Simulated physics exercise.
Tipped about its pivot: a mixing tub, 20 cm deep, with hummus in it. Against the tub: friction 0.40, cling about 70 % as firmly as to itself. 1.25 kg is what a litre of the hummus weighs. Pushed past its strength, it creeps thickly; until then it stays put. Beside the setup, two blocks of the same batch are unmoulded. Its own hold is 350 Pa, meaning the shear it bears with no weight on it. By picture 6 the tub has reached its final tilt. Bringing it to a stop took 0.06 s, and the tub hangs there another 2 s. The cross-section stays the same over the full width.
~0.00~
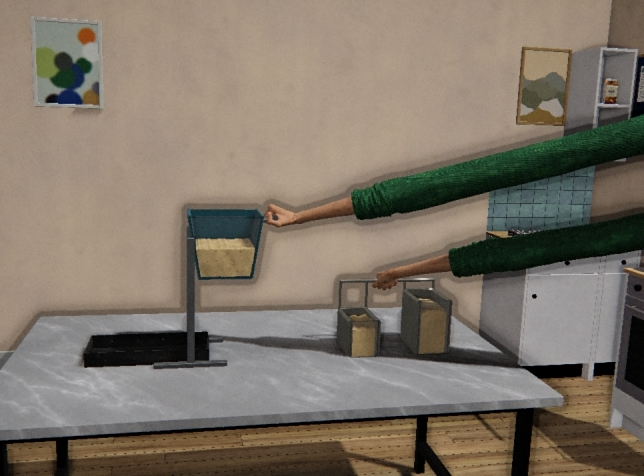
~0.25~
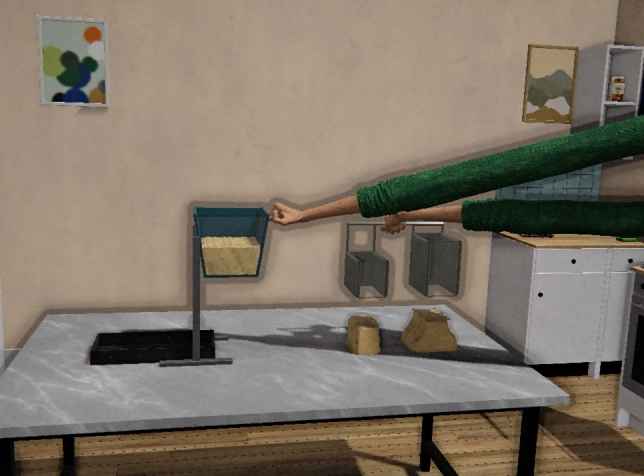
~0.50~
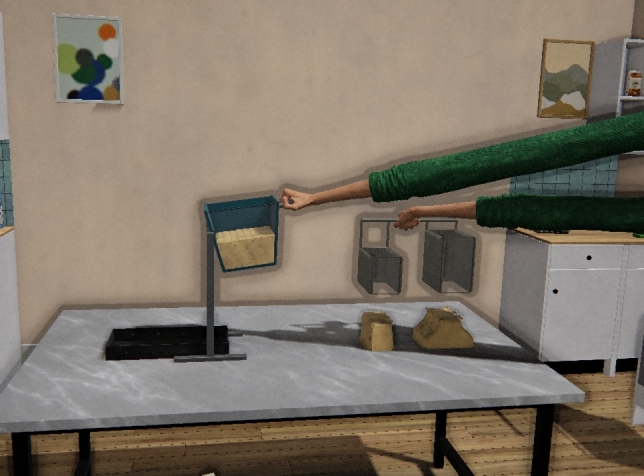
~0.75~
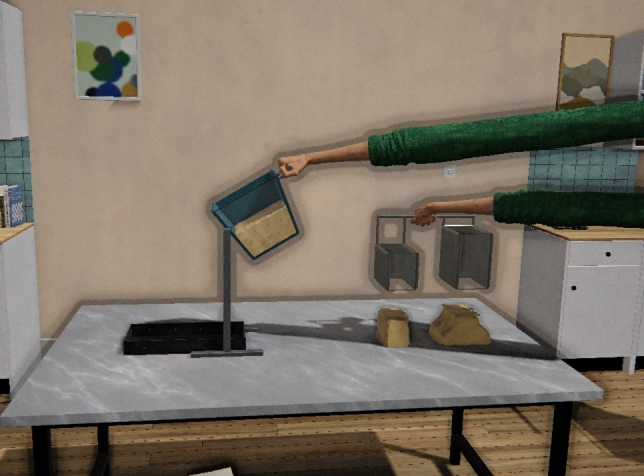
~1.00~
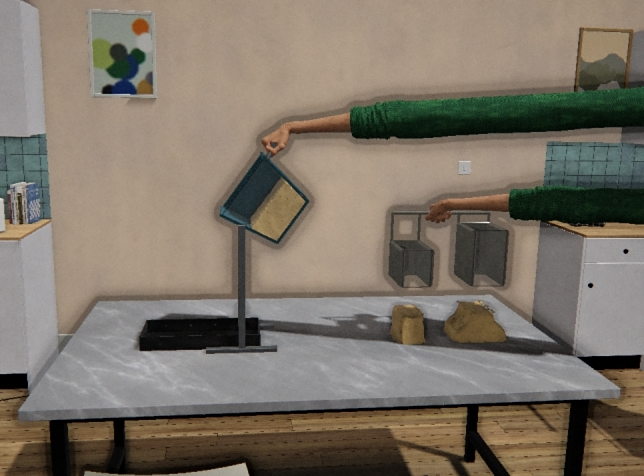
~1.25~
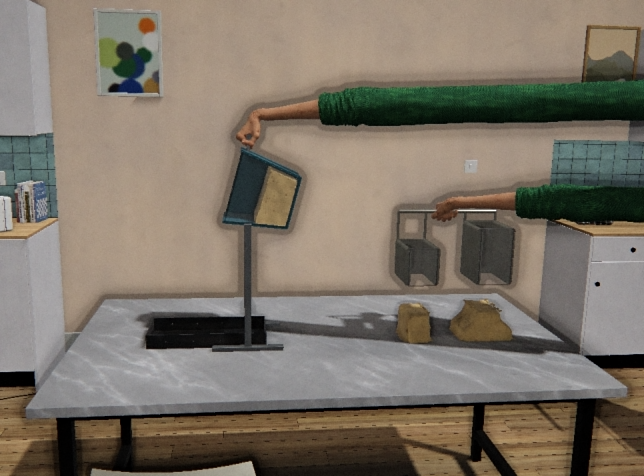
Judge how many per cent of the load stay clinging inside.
I would put it at about 100 percent.
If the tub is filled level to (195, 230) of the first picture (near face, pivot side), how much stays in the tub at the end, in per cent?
Then roughly 75 %.
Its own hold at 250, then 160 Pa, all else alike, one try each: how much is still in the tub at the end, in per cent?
Roughly 100 % followed by roughly 90 %.
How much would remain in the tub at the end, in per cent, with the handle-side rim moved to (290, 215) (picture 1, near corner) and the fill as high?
The tub would end up holding some 85 % of it.
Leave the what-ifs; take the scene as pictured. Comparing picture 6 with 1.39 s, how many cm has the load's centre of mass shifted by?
2 cm.
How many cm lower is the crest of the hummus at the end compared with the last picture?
Roughly 4 cm.
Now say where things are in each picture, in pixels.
In the first frame, handle-side rim at (261, 217), tilt 0 degrees; crest of the hummus at (197, 249); block heights 11 cm, 17 cm (left to right).
In the second frame, handle-side rim at (267, 215), tilt 0 degrees; crest of the hummus at (203, 247); block heights 10 cm, 12 cm (left to right).
In the third frame, handle-side rim at (276, 203), tilt 8 degrees; crest of the hummus at (272, 235); block heights 10 cm, 11 cm (left to right).
In the fourth frame, handle-side rim at (275, 175), tilt 31 degrees; crest of the hummus at (284, 207); block heights 10 cm, 11 cm (left to right).
In the fifth frame, handle-side rim at (263, 157), tilt 54 degrees; crest of the hummus at (286, 183); block heights 10 cm, 11 cm (left to right).
In the sixth frame, handle-side rim at (242, 153), tilt 75 degrees; crest of the hummus at (271, 170); block heights 10 cm, 11 cm (left to right).
After 1.39 s, the tub is at 75 degrees and holds 100 %.
After 1.56 s, the tub is at 75 degrees and holds 100 %.
After 1.73 s, the tub is at 75 degrees and holds 100 %.
After 1.90 s, the tub is at 75 degrees and holds 100 %.
After 3.25 s, the tub is at 75 degrees and holds 100 %.
